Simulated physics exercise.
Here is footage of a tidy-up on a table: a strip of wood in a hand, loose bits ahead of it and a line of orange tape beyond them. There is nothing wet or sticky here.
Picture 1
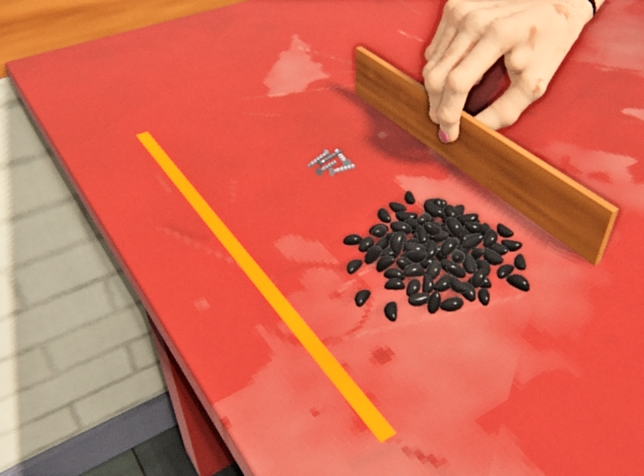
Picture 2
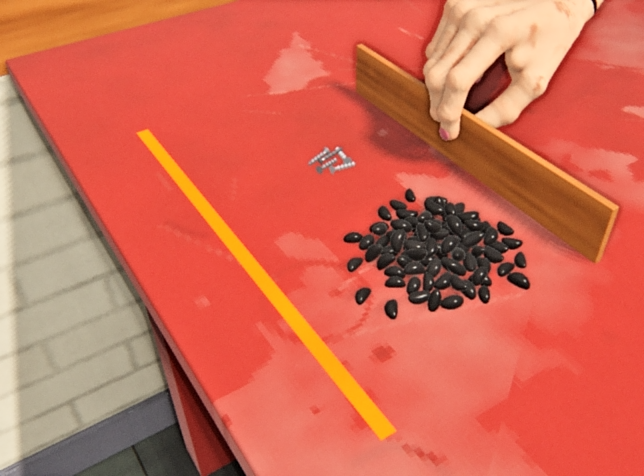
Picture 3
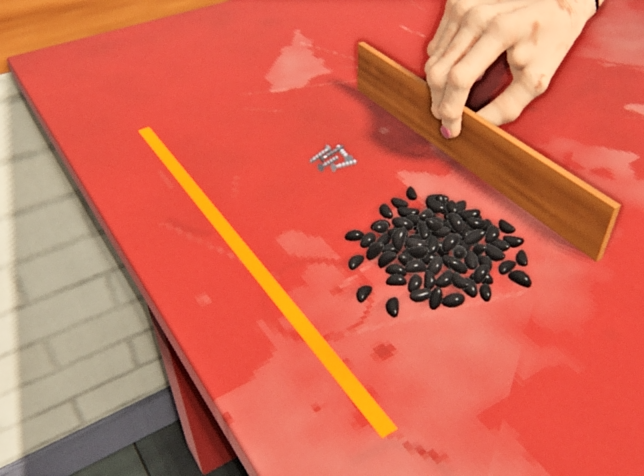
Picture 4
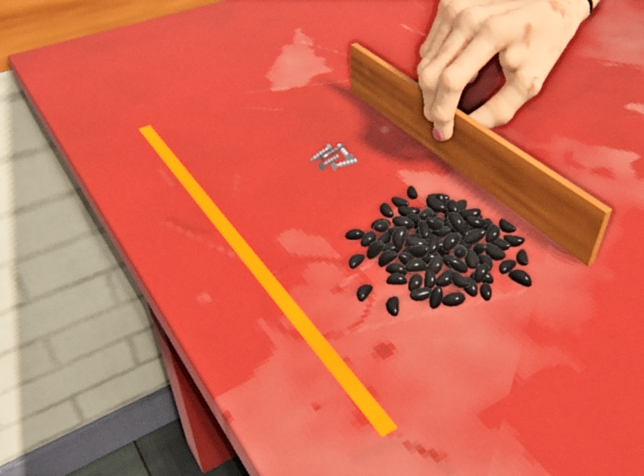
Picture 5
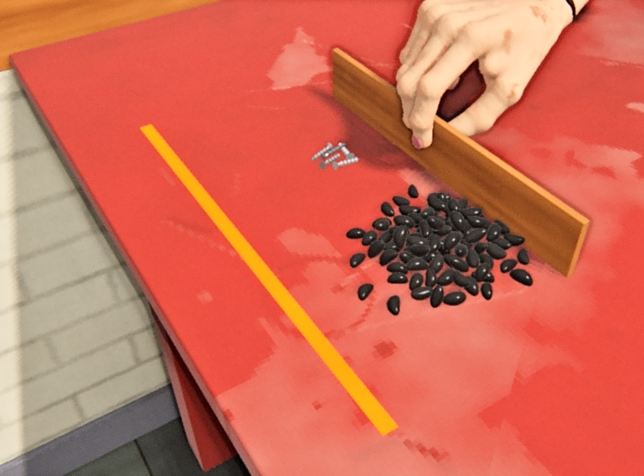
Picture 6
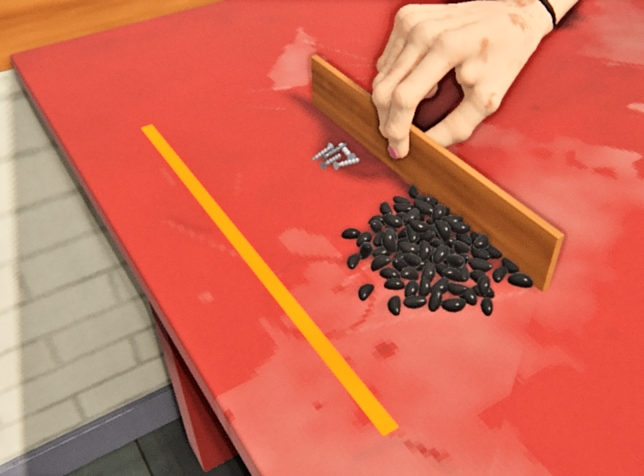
A hand at the upper right holds a strip of wood on edge on a worn red table, seen from above at an angle. Many black beans lie in front of the strip, with a few steel screws farther back and orange tape to the left near the table's edge. The strip rests, then slides left, pushing some beans closer together, while the camera stays nearly still.
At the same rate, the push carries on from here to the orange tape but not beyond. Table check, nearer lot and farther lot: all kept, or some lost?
Nearer lot some lost, farther lot all kept.
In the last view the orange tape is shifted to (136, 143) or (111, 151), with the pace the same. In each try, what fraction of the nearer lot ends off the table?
First try 40 in a hundred, second try 70 in a hundred.
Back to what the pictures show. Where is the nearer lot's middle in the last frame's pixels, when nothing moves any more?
Resting middle, last view: About (253, 337).
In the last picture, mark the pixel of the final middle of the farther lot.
The centre settles at about (184, 212).
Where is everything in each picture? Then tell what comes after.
Strip of wood (583, 221), at rest; orange tape (150, 144), about a palm's width from the edge; edge at (146, 297); nearer lot (440, 253), many black beans; farther lot (331, 157), a few steel screws, in the first frame.
Strip of wood (584, 219), at rest; farther lot (332, 155), in the second frame.
Strip of wood (585, 217), at rest; nearer lot (442, 248), in the third frame.
Strip of wood (577, 221); farther lot (334, 151), in the fourth frame.
Strip of wood (555, 232); nearer lot (443, 247), in the fifth frame.
Strip of wood (531, 245); orange tape (155, 137); edge at (150, 289); nearer lot (432, 254), the larger part pushed along; farther lot (336, 151), in the sixth frame.
Then, 0.42 s later than the last frame, strip of wood still moving, near (323, 164); nearer lot all on the table, its front near (297, 338); farther lot all on the table, its front near (271, 187).
Then, 0.86 s later than the last frame, strip of wood stopped at the orange tape; nearer lot about a tenth over the edge; farther lot all on the table, its front near (177, 210).
Then, 1.14 s later than the last frame, strip of wood stopped at the orange tape; nearer lot roughly a quarter over the edge; farther lot all on the table, its front near (176, 219).
When it is over, strip of wood stopped at the orange tape; nearer lot roughly a quarter over the edge; farther lot all on the table, its front near (176, 219).
